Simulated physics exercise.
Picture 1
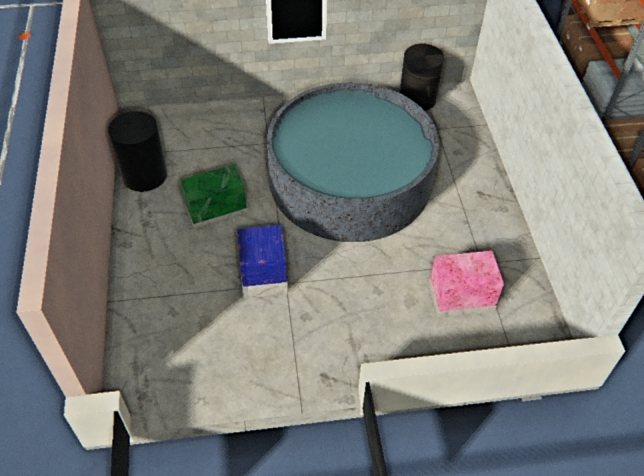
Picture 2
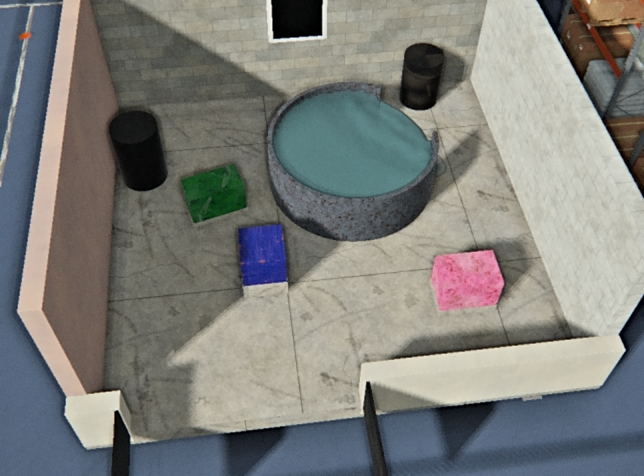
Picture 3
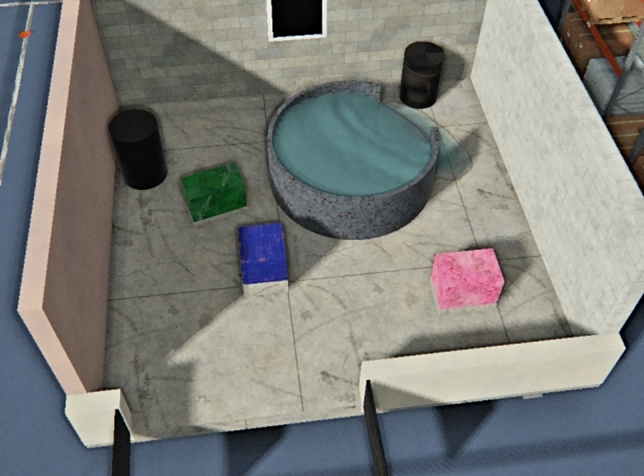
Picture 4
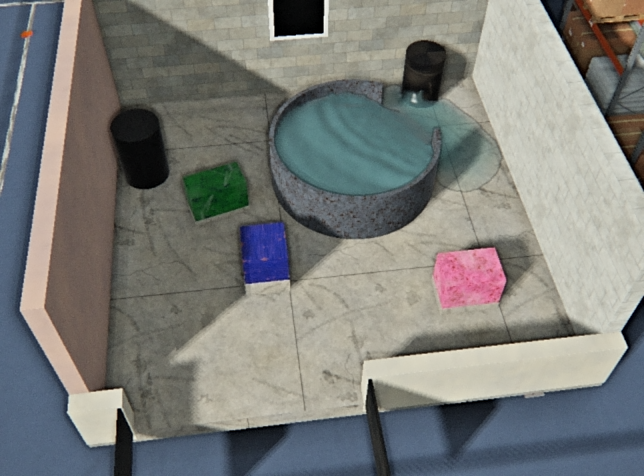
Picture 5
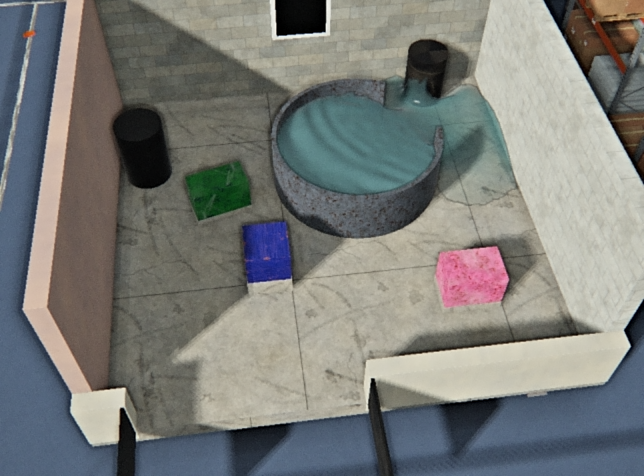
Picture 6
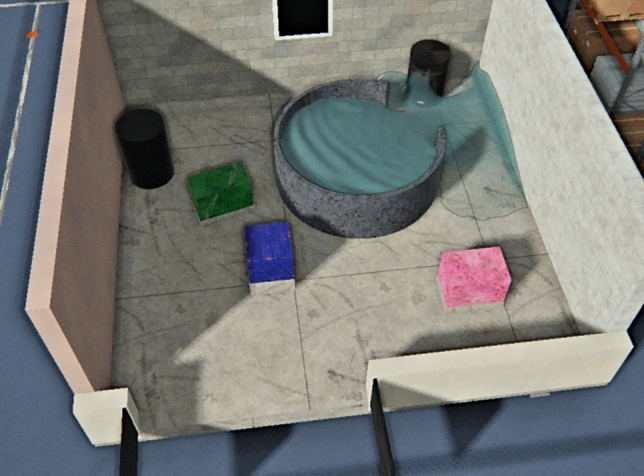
A round, grey stone pool of teal water stands toward the back of a walled, open-topped storage shed, seen from high above its low front wall. Black cylinders stand at left and behind the pool at right, with green and blue blocks at left and a pink one at right. The pool's back-right rim opens and rippling water pours out, spreading around the right cylinder and along the right wall, while the view shifts very slightly.
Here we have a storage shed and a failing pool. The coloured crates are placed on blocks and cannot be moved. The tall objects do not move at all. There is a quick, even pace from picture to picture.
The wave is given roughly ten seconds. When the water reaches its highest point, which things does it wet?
In the end the blue crate will not even get damp, the green crate will be wet, the pink crate will be wet.
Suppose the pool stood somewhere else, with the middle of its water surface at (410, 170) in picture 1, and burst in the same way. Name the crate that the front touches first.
That would be the pink one.
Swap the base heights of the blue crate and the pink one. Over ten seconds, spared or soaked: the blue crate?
I'd say the blue crate gets swamped.
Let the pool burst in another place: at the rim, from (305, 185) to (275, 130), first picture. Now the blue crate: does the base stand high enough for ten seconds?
Looking at it, the blue crate gets overtopped.
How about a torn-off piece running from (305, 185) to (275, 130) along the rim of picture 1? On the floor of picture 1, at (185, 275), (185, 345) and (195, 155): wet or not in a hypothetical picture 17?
The first comes out soaked, the second soaked, the third soaked.
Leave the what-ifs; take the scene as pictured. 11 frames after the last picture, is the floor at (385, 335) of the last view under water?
I'd expect that place to be clear.
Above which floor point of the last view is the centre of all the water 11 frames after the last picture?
It is near (403, 156).
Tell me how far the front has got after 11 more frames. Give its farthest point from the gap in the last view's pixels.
The wet edge reaches furthest near (587, 360).
A moment on, water covers 15 % of the floor; the blue crate not reached, the green crate not reached, the pink crate not reached.
Next, water covers 35 % of the floor; the blue crate not reached, the green crate not reached, the pink crate water round its plinth.
Then, water covers 65 % of the floor; the blue crate water round its plinth, the green crate water round its plinth, the pink crate water round its plinth.
Later, water covers 100 % of the floor; the blue crate water round its plinth, the green crate water round its plinth, the pink crate water round its plinth.
In the end, water covers 100 % of the floor; the blue crate stayed above the water, the green crate was topped, the pink crate was topped.
